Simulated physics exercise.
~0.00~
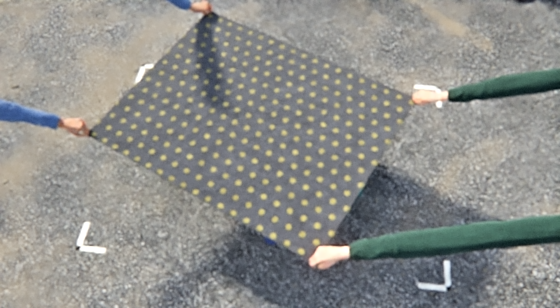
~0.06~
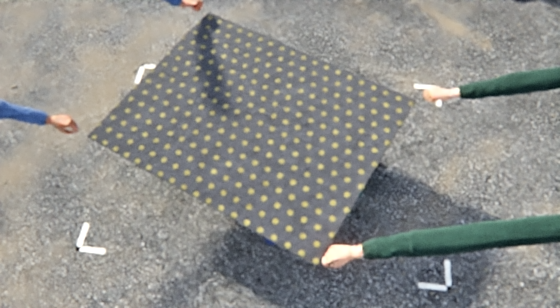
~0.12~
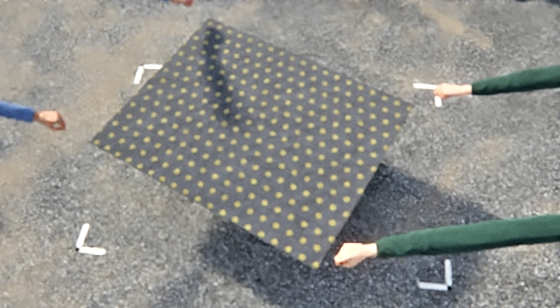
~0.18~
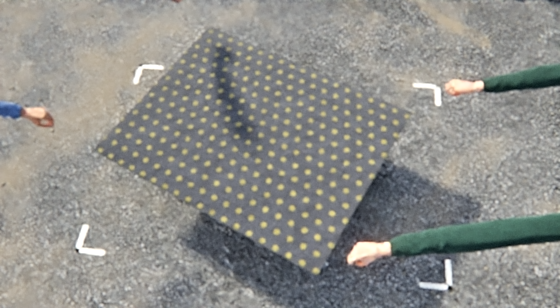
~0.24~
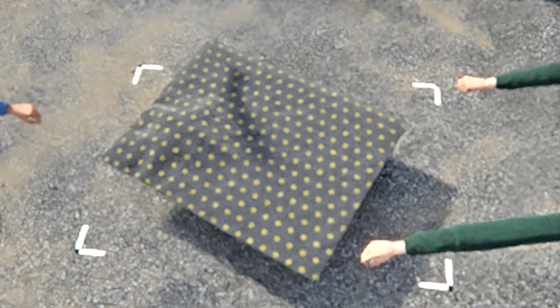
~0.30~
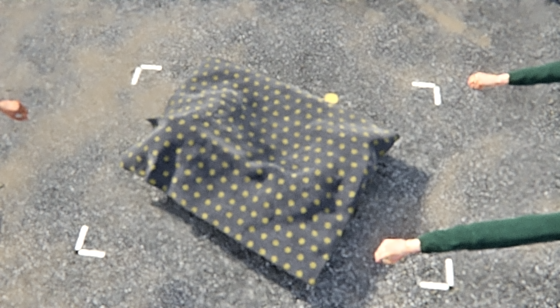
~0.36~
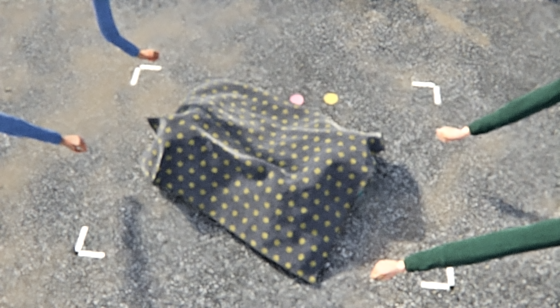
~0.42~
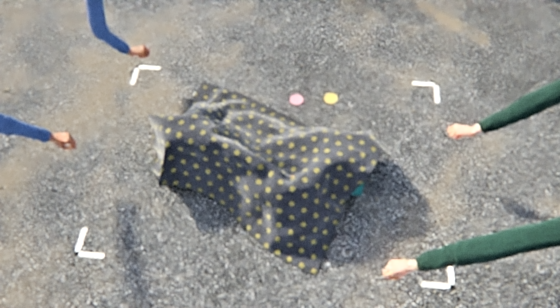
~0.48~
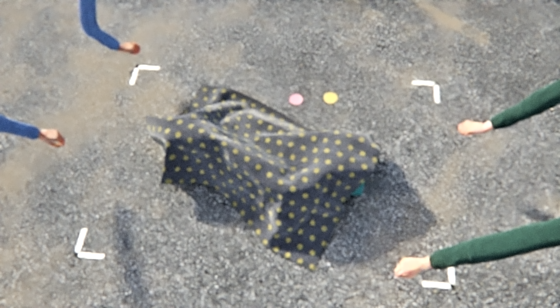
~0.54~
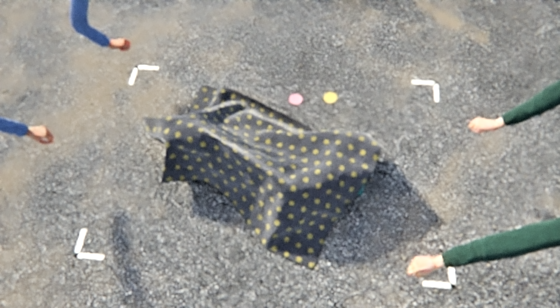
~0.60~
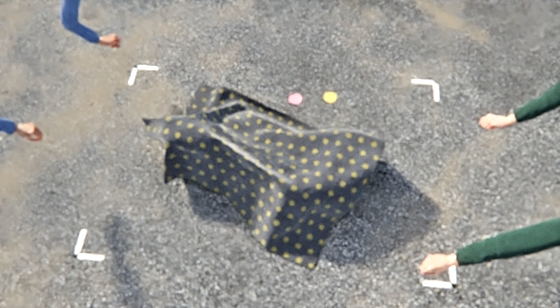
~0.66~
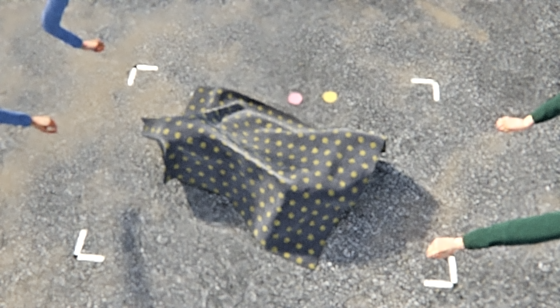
On a rough grey gravelly floor marked with white corner brackets, two blue-sleeved arms on the left and two green-sleeved arms on the right hold a dark sheet with yellow dots stretched out. The hands let go and draw back, and the sheet sinks, its left side starting to crumple. It drops over bulky shapes hidden beneath, uncovering a yellow lid and then a pink saucer beyond its far edge. The cloth sags into folds and peaks, then barely shifts. At the end it stays draped and raised over the hidden shapes, with both small discs uncovered.
